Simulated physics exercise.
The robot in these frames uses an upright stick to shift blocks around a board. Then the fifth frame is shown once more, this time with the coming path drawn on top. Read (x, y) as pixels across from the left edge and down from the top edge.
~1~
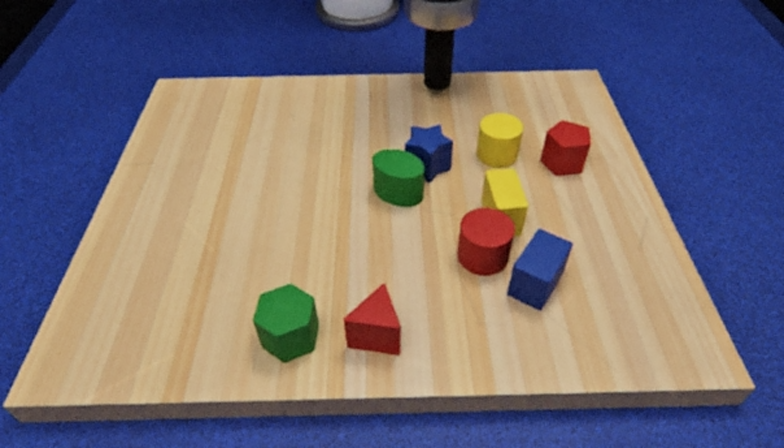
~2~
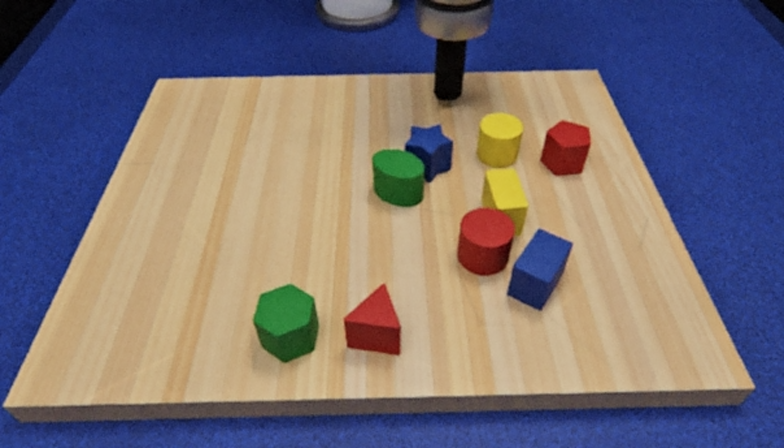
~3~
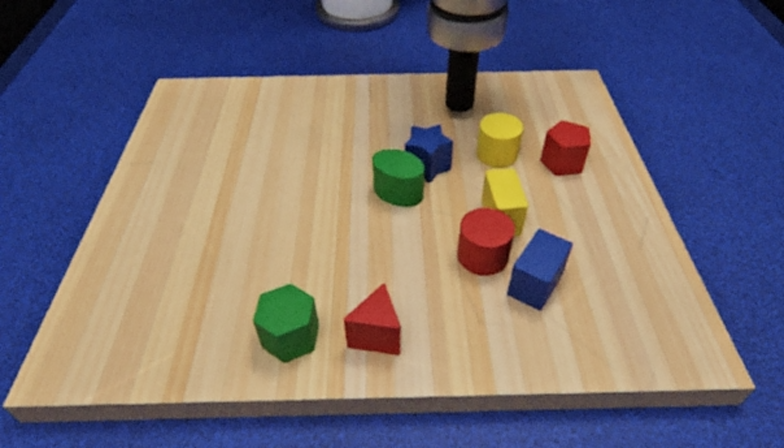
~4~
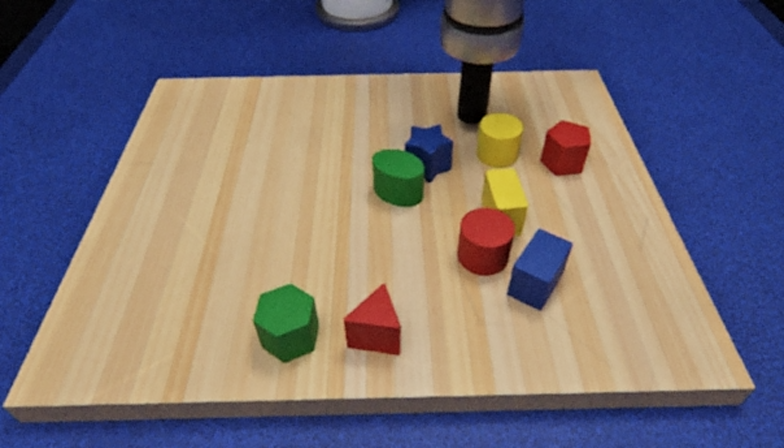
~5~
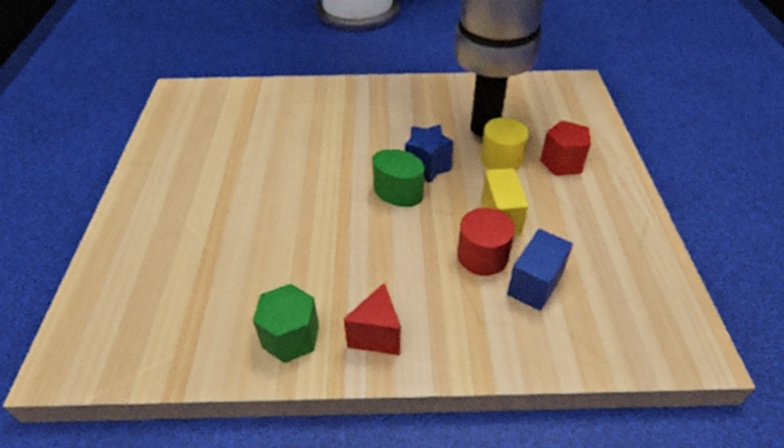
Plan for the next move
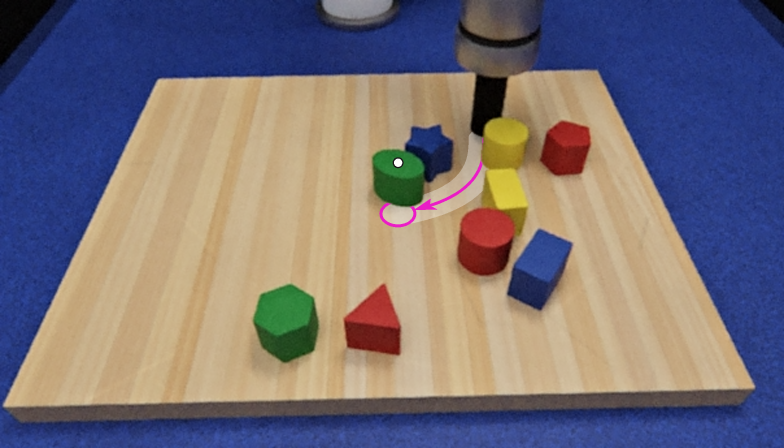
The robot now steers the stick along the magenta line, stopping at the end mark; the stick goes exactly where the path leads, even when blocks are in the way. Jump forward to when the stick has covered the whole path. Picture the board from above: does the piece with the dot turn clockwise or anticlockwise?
It turns clockwise.
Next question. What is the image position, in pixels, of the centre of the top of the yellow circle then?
Final place: (520, 153).
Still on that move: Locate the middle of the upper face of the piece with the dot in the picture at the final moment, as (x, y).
It sits at (372, 161).
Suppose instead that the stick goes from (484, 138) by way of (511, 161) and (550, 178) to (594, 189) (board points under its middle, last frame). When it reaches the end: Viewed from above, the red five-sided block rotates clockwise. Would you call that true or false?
The statement is incorrect.
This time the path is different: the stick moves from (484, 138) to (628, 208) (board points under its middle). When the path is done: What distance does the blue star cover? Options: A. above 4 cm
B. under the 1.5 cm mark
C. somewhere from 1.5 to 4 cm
The answer is B.
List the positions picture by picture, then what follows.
The first frame shows stick tip at (437, 83); block tops, green elliptical block at (398, 163); yellow circle at (502, 125); yellow rectangular block at (506, 188).
The second frame shows stick at (448, 93); blocks unchanged.
The third frame shows stick at (459, 104); blocks unchanged.
The fourth frame shows stick at (472, 116); blocks unchanged.
The fifth frame shows stick at (485, 128); green elliptical block at (398, 163); yellow circle at (506, 130); yellow rectangular block at (506, 188).
Path on the board, from (484, 138) through (479, 170) and (448, 198) to (398, 213); the dot is on the green elliptical block.
The first path, step by step. One third of the way, stick at (480, 160); yellow circle at (520, 153).
Two thirds of the way, stick at (447, 189); yellow circle at (520, 153).
At the end, stick at (398, 203); green elliptical block at (372, 161), turned 50° clockwise; yellow circle at (520, 153); yellow rectangular block in place.
